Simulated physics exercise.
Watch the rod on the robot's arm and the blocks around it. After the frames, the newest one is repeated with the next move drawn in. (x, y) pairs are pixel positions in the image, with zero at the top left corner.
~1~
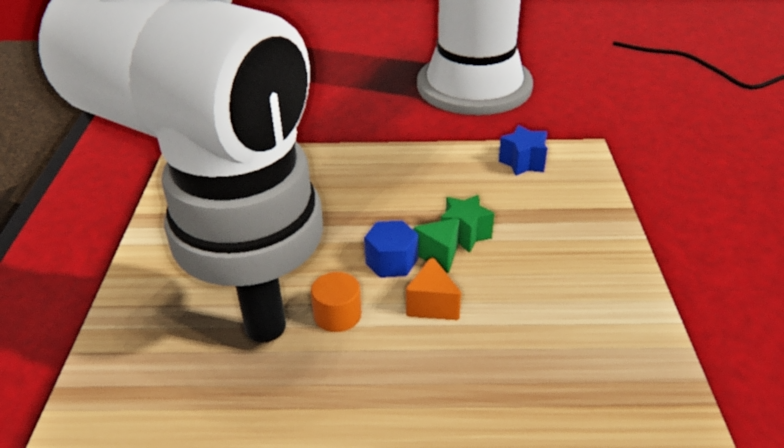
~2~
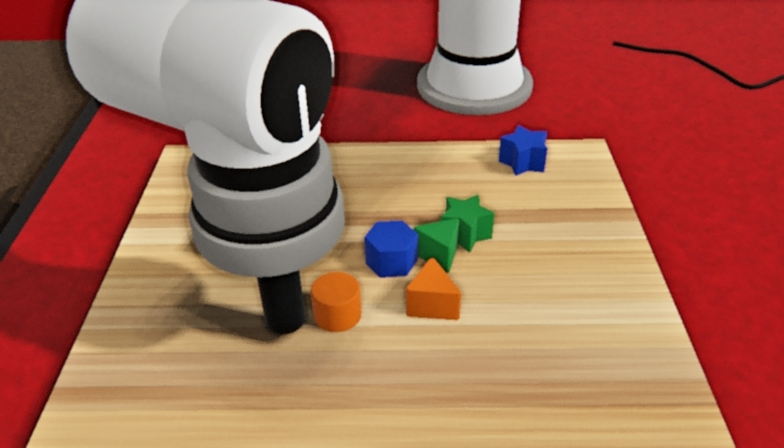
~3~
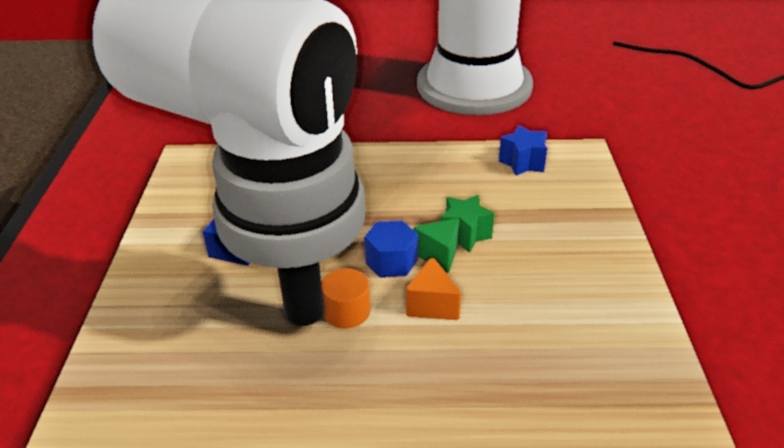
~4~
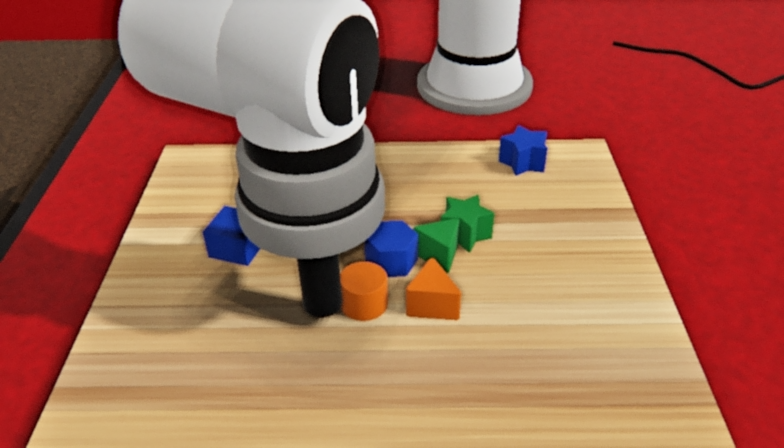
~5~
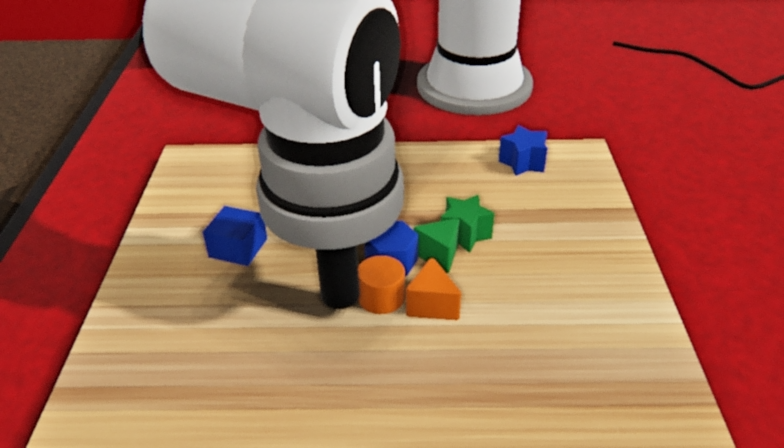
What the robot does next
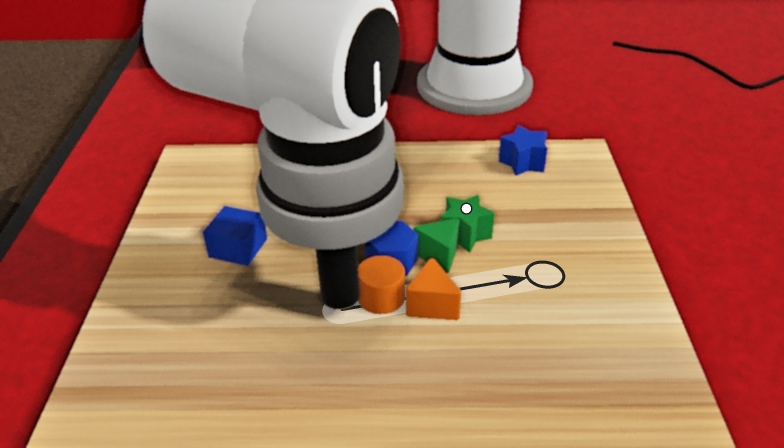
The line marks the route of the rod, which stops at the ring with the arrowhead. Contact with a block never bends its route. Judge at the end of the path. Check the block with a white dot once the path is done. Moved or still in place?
Moved off its spot.
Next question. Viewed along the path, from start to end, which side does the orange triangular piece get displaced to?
Off to the right side.
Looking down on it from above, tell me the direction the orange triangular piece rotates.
The block turns clockwise.
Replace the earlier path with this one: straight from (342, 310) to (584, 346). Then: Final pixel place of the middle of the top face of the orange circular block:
The middle of its upper face should be somewhere near (414, 264).
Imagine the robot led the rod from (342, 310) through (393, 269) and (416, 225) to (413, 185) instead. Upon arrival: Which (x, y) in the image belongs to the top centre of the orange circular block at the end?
Pixel (431, 255).
Path on the board, straight from (342, 310) to (545, 274); the dot is on the green star.
On the path given first. One third of the way, rod at (412, 285); orange circular block at (447, 253); orange triangular piece at (460, 281), turned 40° clockwise; green triangular piece at (448, 227), turned 20° anticlockwise; green star at (468, 204).
Two thirds of the way, rod at (482, 273); orange circular block at (498, 234); orange triangular piece at (505, 288), turned 110° clockwise; green triangular piece at (457, 222), turned 75° anticlockwise; green star at (468, 199).
At the end, rod at (547, 262); orange circular block at (511, 225); orange triangular piece at (509, 289), turned 125° clockwise; green triangular piece at (457, 222), turned 75° anticlockwise; green star at (468, 199).
